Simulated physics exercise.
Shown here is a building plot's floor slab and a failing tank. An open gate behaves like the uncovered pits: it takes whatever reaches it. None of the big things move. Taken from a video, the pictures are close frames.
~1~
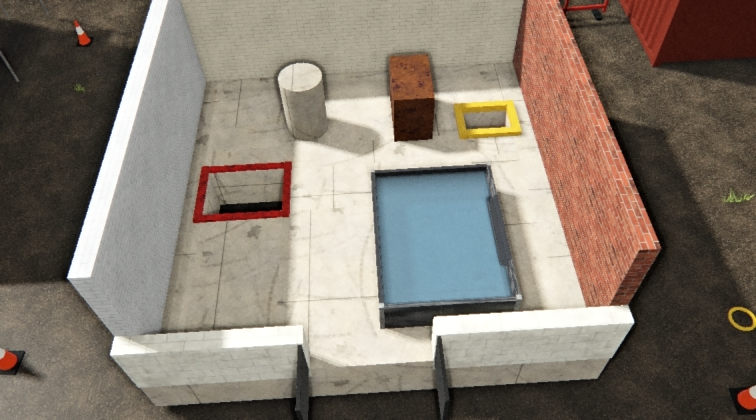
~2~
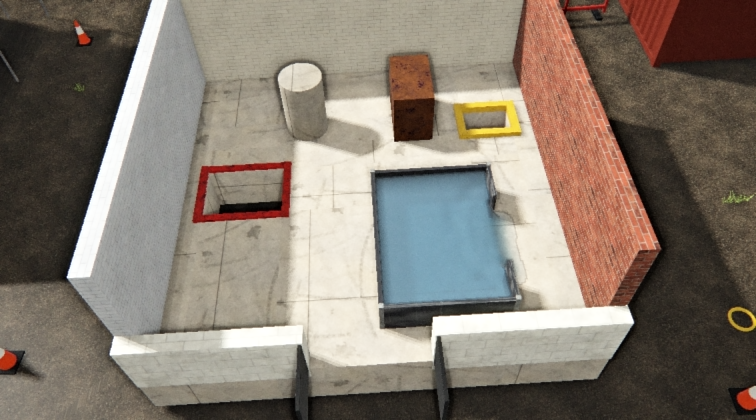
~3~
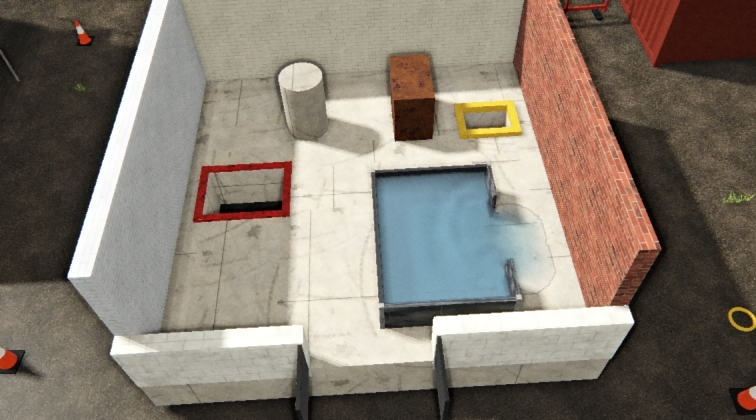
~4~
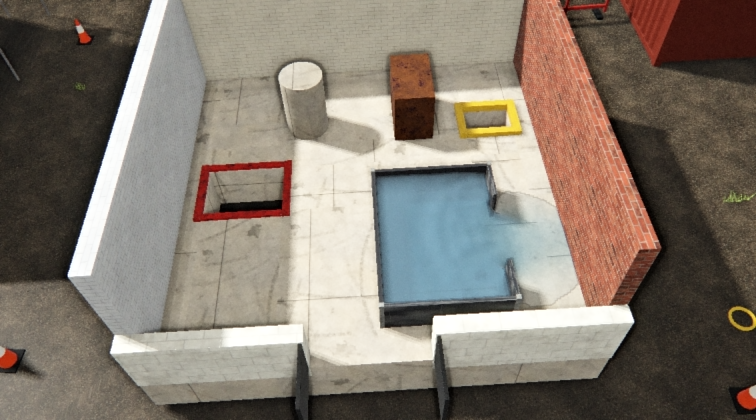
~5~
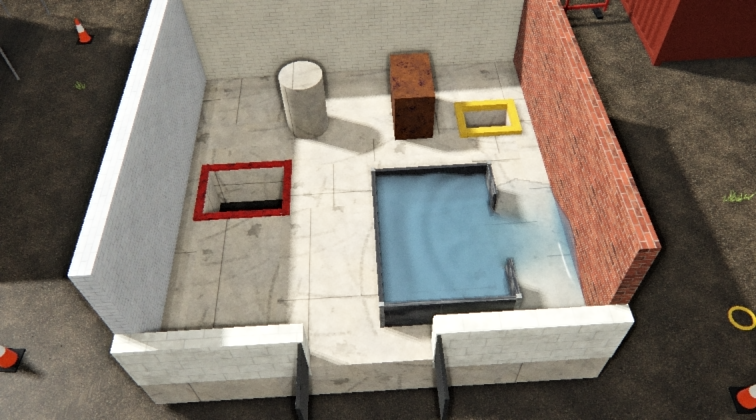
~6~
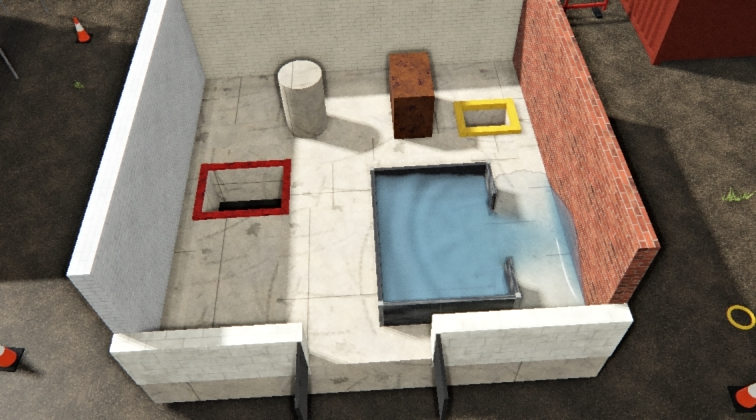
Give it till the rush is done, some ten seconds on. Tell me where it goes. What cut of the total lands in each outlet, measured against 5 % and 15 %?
The split: The gate sees 5 to 15 %, the yellow pit sees 5 to 15 %, the red pit sees under 5 %.
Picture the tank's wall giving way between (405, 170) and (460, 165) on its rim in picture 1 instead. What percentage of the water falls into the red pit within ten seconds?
Near 8 per cent for red.
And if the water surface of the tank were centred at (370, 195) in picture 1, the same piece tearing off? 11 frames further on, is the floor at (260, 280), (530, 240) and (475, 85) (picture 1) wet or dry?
Okay, first one high and dry, second one got wet, last one high and dry.
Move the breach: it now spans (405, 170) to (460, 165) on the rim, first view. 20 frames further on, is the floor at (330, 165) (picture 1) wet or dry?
It would be soaked.
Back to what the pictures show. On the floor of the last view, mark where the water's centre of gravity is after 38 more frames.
About (436, 213).
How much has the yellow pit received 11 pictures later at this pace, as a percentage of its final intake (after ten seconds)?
Something like 20 in a hundred.
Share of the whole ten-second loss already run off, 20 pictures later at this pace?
I make it 35 per cent.
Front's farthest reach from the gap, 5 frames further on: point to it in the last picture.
I would point to (529, 122).
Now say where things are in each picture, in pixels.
The tank at (439, 233) is whole and still, in the first picture.
Water pours out at (496, 243) and has run to a hidden place, in the second picture.
The front is at (534, 219), out from the gap at (497, 244), in the third picture.
The front is at (557, 214), out from the gap at (497, 243), in the fourth picture.
Water pours out at (497, 242) and has run to (550, 189), in the fifth picture.
Water pours out at (496, 241) and has run to (546, 177), in the sixth picture.
A moment on, water covers 10 % of the floor; the gate 0 %, the yellow pit 0 %, the red pit 0 %.
Next, water covers 25 % of the floor; the gate 0 %, the yellow pit 2 %, the red pit 0 %.
Then, water covers 45 % of the floor; the gate 2 %, the yellow pit 4 %, the red pit 0 %.
Later, water covers 75 % of the floor; the gate 7 %, the yellow pit 7 %, the red pit 0 %.
In the end, water covers 95 % of the floor; the gate 11 %, the yellow pit 7 %, the red pit 2 %.
